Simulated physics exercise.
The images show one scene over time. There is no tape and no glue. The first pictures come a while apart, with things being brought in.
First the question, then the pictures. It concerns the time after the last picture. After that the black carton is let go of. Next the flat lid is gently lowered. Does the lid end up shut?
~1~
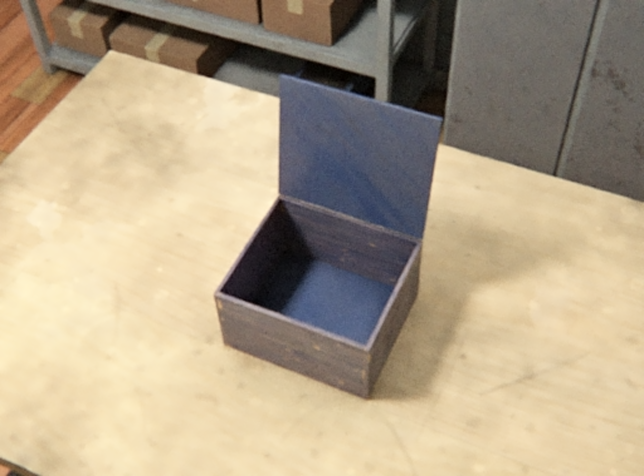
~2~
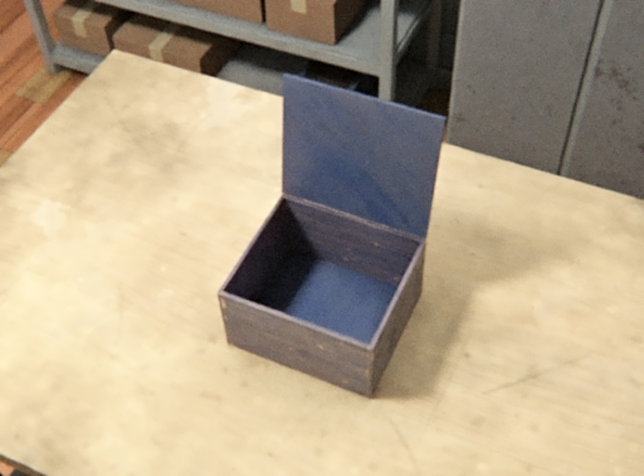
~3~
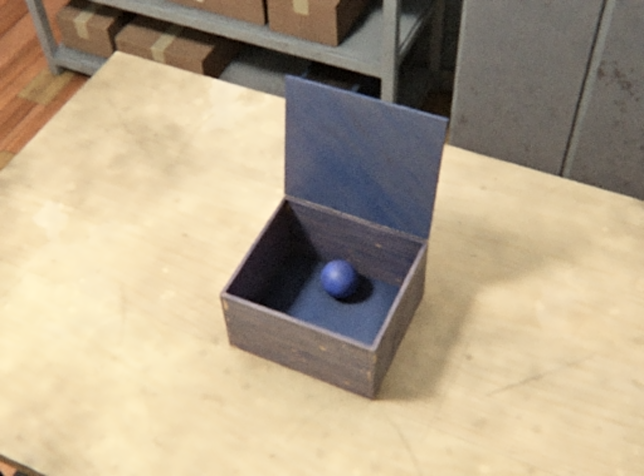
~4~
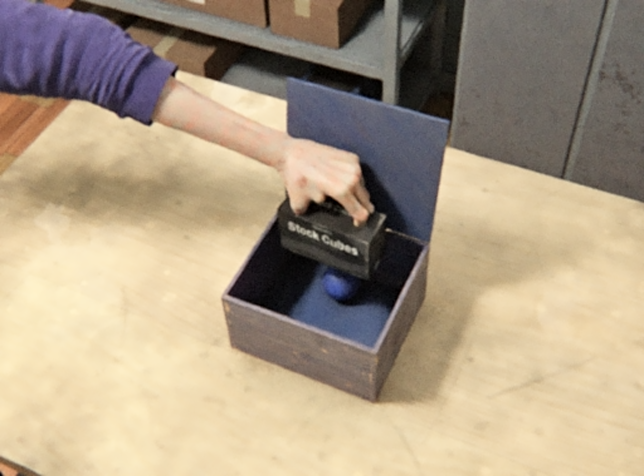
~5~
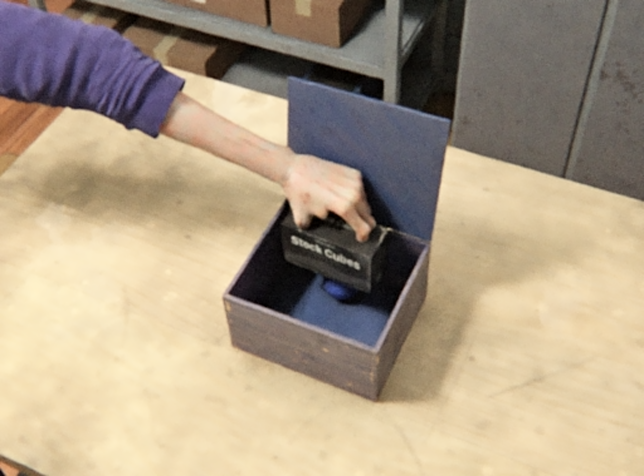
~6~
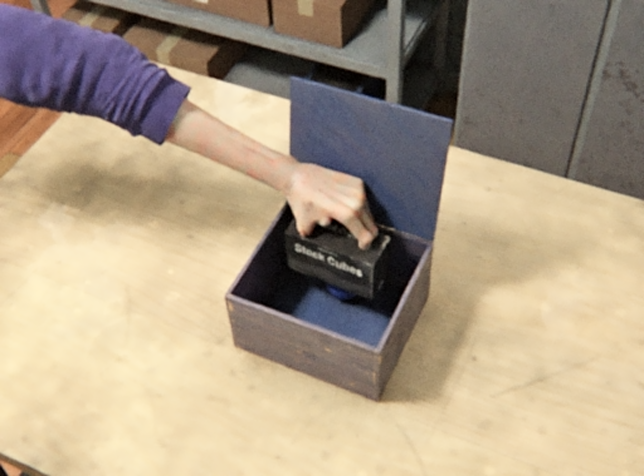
Yes.
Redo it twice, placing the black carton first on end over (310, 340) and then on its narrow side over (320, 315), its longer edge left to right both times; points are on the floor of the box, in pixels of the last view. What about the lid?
Trial 1: Lid propped open. Trial 2: Lid lowered.
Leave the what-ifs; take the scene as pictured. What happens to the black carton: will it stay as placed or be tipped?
In the end, it winds up askew.
Then, 1.00 s past the last view, lid starting down; black carton on its side near (302, 323); blue ball displaced about its own width.
Then, 1.70 s past the last view, lid 46° above the rim; black carton on its side near (302, 323); blue ball displaced about its own width.
Finally, lid shut; down or leaning hard in the box, black carton; moved from the start, blue ball. Final places as the last picture's camera would see them, black carton near (302, 323).
